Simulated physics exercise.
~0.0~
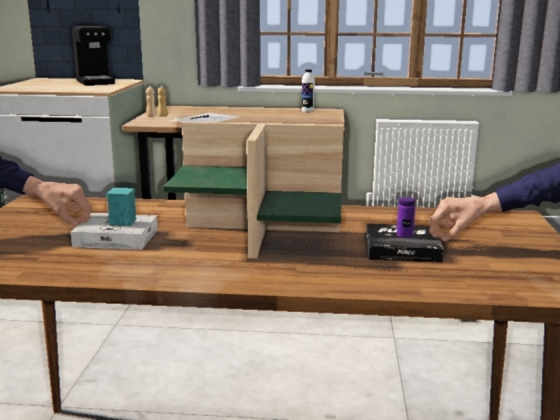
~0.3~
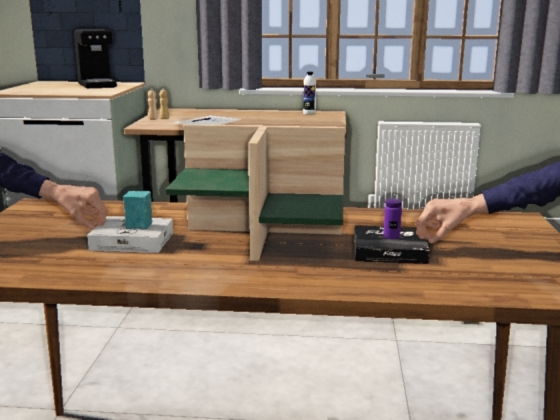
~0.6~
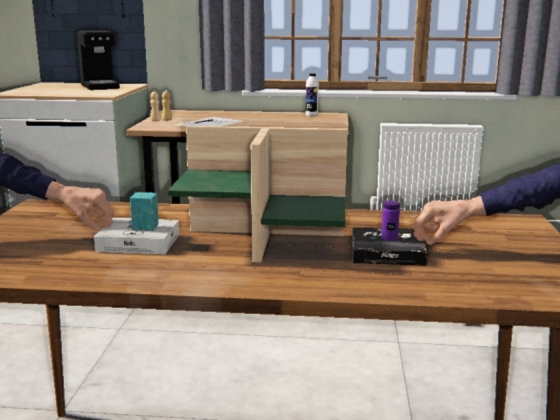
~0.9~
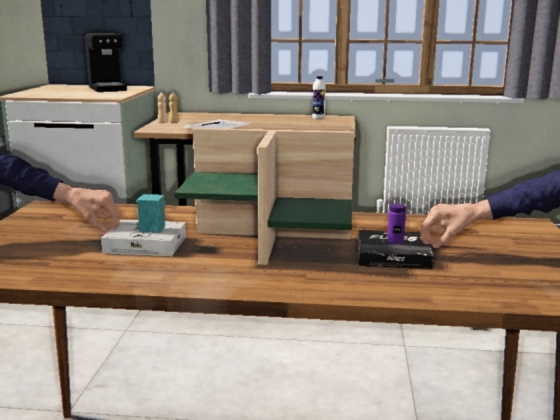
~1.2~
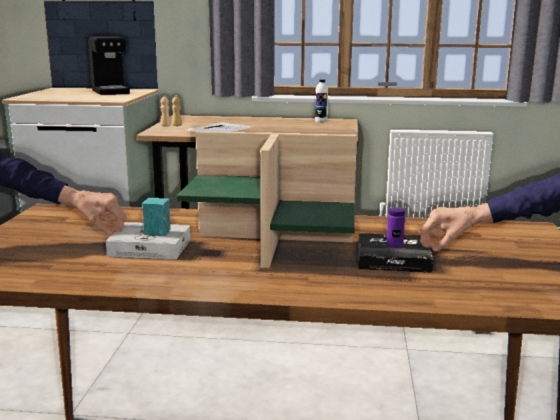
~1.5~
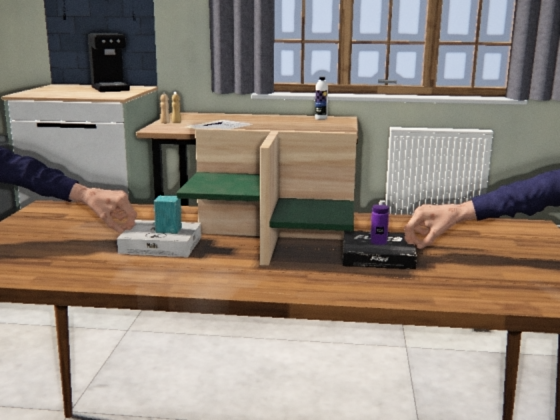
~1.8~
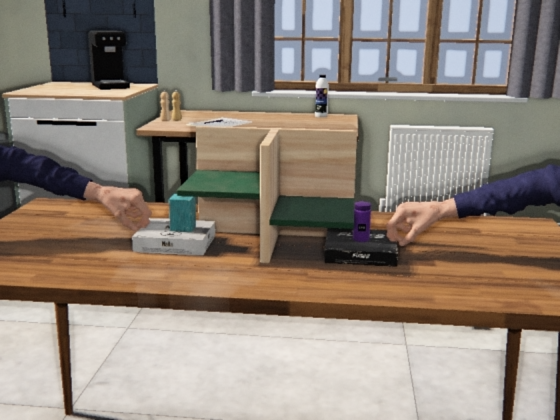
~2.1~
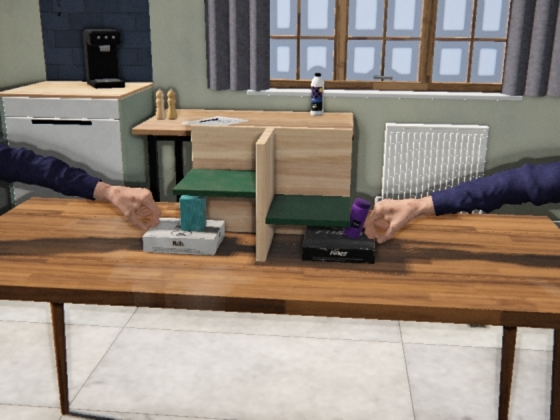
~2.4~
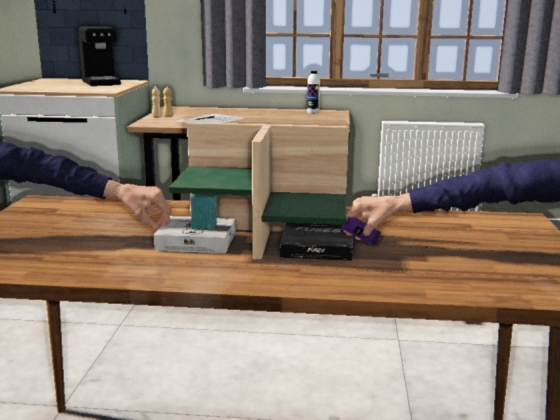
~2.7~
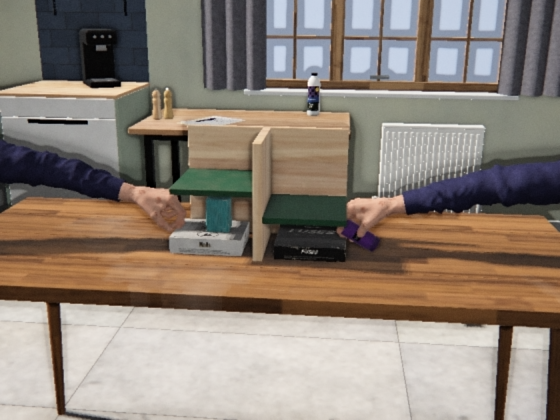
A white box carrying a turquoise block and a black box carrying a purple shaker were pushed by two hands towards the green shelves from opposite sides; the shaker hit its shelf and toppled off, while the block slid under upright.
